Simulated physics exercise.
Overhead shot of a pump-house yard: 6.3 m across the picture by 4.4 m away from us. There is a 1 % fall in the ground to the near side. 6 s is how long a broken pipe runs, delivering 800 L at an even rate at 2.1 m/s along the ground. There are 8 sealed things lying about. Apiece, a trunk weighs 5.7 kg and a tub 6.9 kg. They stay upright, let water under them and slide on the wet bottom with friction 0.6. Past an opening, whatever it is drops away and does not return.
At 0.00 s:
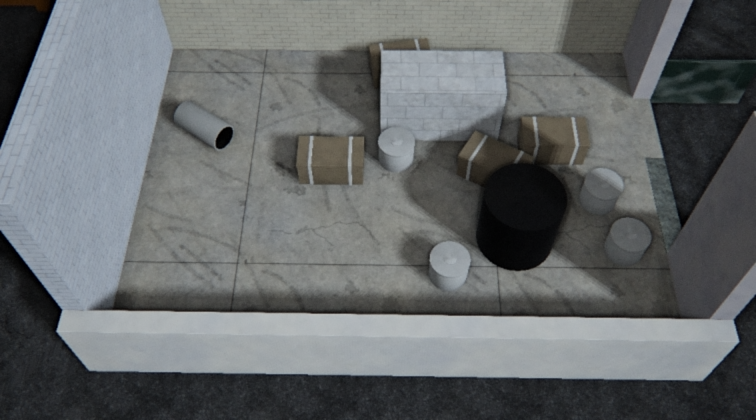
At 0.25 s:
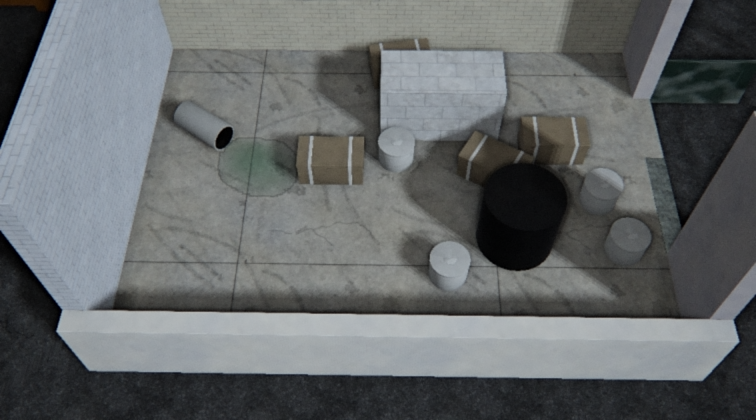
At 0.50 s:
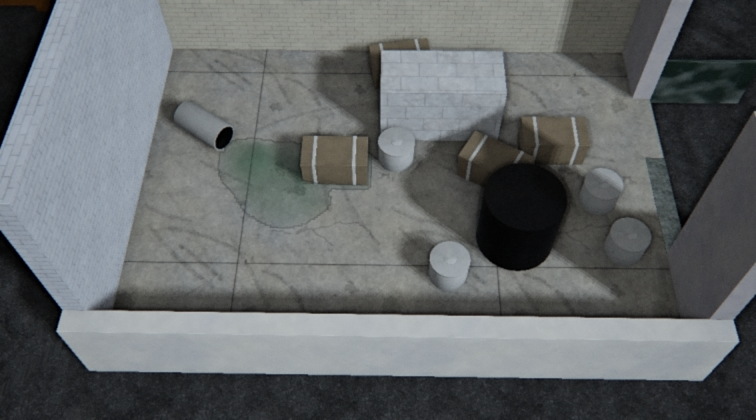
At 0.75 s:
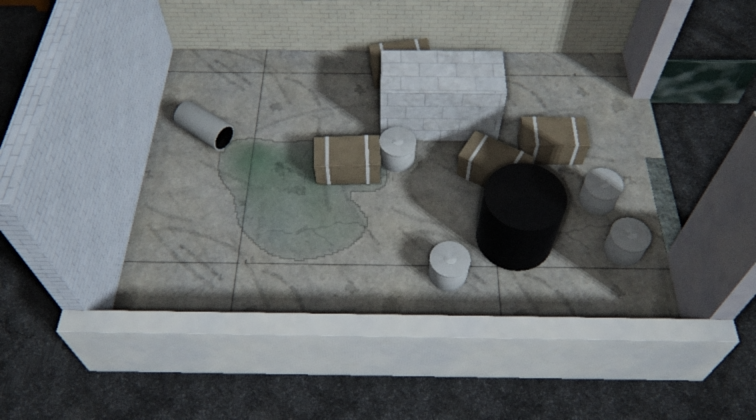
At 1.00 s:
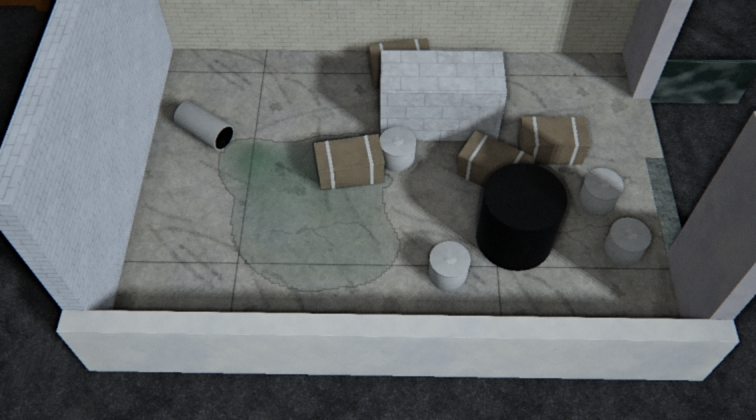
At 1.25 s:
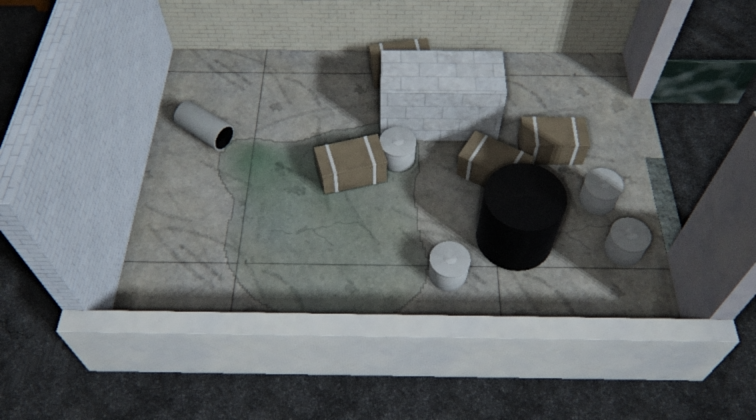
A large black cylinder stands right of centre in a walled yard with a pale stone floor, seen from a fixed high viewpoint. Brown white-banded trunks and small pale tubs sit around a white brick block, and a grey pipe lies at left. Greenish water spreads from the pipe's mouth toward the near wall and rightward, while the nearest trunk slides slightly right and turns a little.
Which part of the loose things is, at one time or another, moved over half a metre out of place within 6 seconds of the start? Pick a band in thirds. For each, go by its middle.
Band: One to two thirds.
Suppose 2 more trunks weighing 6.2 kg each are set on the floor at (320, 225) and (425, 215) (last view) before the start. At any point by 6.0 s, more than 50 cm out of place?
Respectively higher and higher.
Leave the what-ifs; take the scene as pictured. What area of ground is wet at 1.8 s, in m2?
Around 8.0 m2 of it.
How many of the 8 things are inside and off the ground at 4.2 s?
Total: 3.
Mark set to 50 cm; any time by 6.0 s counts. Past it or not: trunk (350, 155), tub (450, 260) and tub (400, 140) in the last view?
Going one by one: Beyond it, beyond it, beyond it.
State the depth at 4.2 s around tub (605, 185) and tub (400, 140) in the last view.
First roughly 2 cm, second roughly 5 cm.
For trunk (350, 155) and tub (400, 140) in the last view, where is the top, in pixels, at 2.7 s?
(428, 209) and (449, 149), roughly.
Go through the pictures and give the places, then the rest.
The first frame shows a trunk at (330, 151), on the bottom; a tub at (397, 141), on the bottom; water covers 0.0 m2; 0 of 8 have shifted.
The second frame shows a trunk at (330, 151) rests on the ground; a tub at (397, 141), on the bottom; water covers 0.7 m2; 0 of 8 have shifted.
The third frame shows a trunk at (334, 150), on the bottom, 5 cm from its start; a tub at (397, 141), on the bottom; 1.3 m2 under water; 0 of 8 have shifted.
The fourth frame shows a trunk at (347, 150), on the bottom, 20 cm from its start; a tub at (398, 141), on the bottom; 2.3 m2 under water; 1 of 8 have shifted.
The fifth frame shows a trunk at (349, 153), on the bottom, 23 cm from its start; a tub at (398, 141) rests on the ground; 3.7 m2 under water; 1 of 8 have shifted.
The sixth frame shows a trunk at (350, 155) floats, 26 cm from its start; a tub at (398, 141) rests on the ground; water covers 5.2 m2; 1 of 8 have shifted.
After 1.8 s 0 of 8 are over 50 cm from their spots; 1 afloat.
After 2.7 s 2 of 8 are over 50 cm from their spots; 1 afloat.
After 4.2 s 4 of 8 are over 50 cm from their spots; 3 afloat.
After 6.0 s 4 of 8 are over 50 cm from their spots, and 4 have been at some point; 3 afloat.
